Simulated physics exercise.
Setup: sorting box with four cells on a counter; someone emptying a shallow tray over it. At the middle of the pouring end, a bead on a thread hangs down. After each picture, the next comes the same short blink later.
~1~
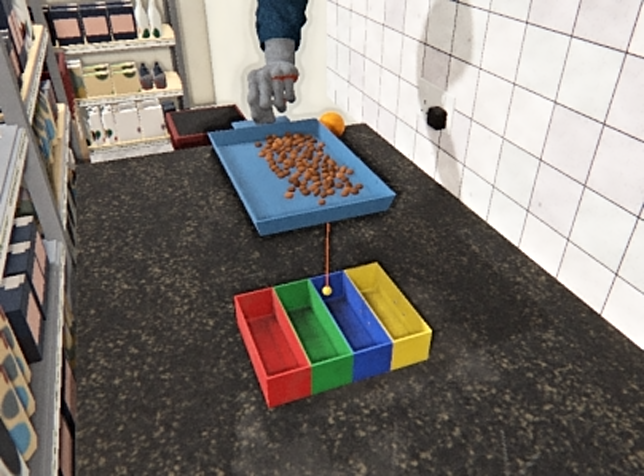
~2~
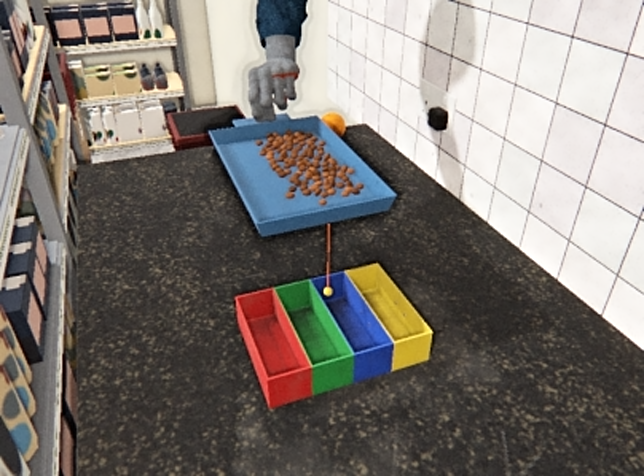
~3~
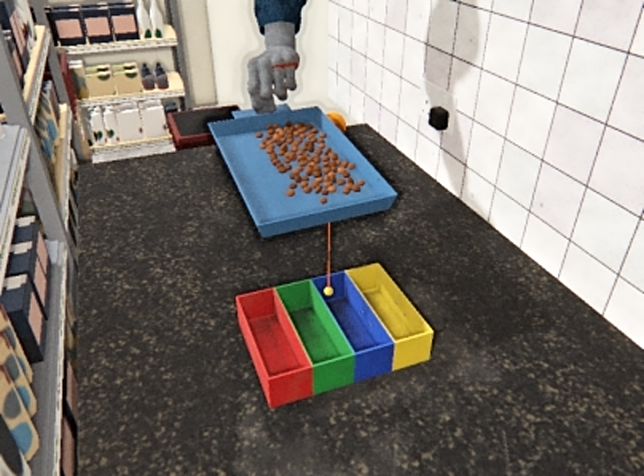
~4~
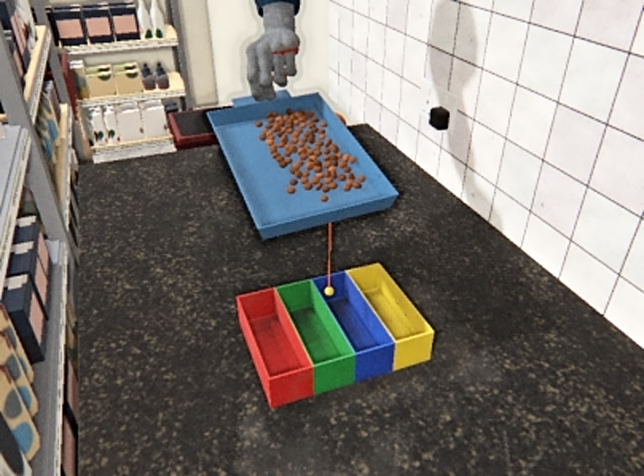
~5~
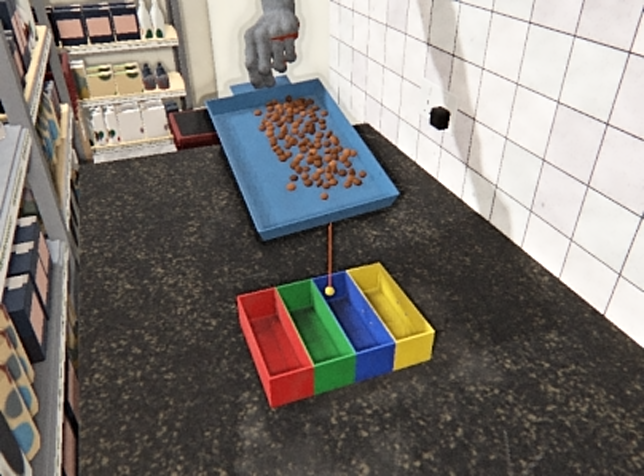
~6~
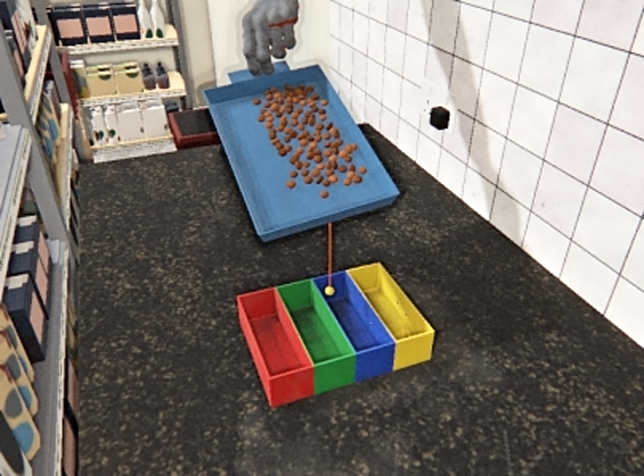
Blue tray of brown pellets lifting at its far end under a gloved hand, tilting slightly left above a four-coloured sorting box.
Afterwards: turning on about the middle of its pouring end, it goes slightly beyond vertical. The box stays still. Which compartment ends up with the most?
The red one.
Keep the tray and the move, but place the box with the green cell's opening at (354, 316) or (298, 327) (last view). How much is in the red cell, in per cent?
30% for the first placement, 30% for the second.
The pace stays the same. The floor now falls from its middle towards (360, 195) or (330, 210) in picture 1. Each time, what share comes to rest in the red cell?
First heading roughly 0 %, second roughly 0 %.
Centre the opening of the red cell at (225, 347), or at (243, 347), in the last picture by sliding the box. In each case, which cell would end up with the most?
With the first placing it's the cell in green, with the second it's the green one.
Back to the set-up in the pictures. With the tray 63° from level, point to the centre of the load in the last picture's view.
Somewhere around pixel (291, 221) in the last picture.
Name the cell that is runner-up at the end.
I'd say the cell in green takes second place.
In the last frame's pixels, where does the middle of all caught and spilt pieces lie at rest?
The centre comes to rest near (285, 363).
Soon, tray tipped steeply; nearly all on the tray; a stray few falling or outside the box.
A while on, tray tipped past a quarter turn; about a third on the tray; about a third in the red cell; a small part in the green cell; about a quarter falling or outside the box.
Towards the end, tray tipped past a quarter turn; about two thirds in the red cell; about a quarter in the green cell; a stray few in the blue cell; a small part falling or outside the box.
Finally, tray tipped past a quarter turn; about two thirds in the red cell; about a quarter in the green cell; a stray few in the blue cell; none in the yellow cell; a small part outside the box.
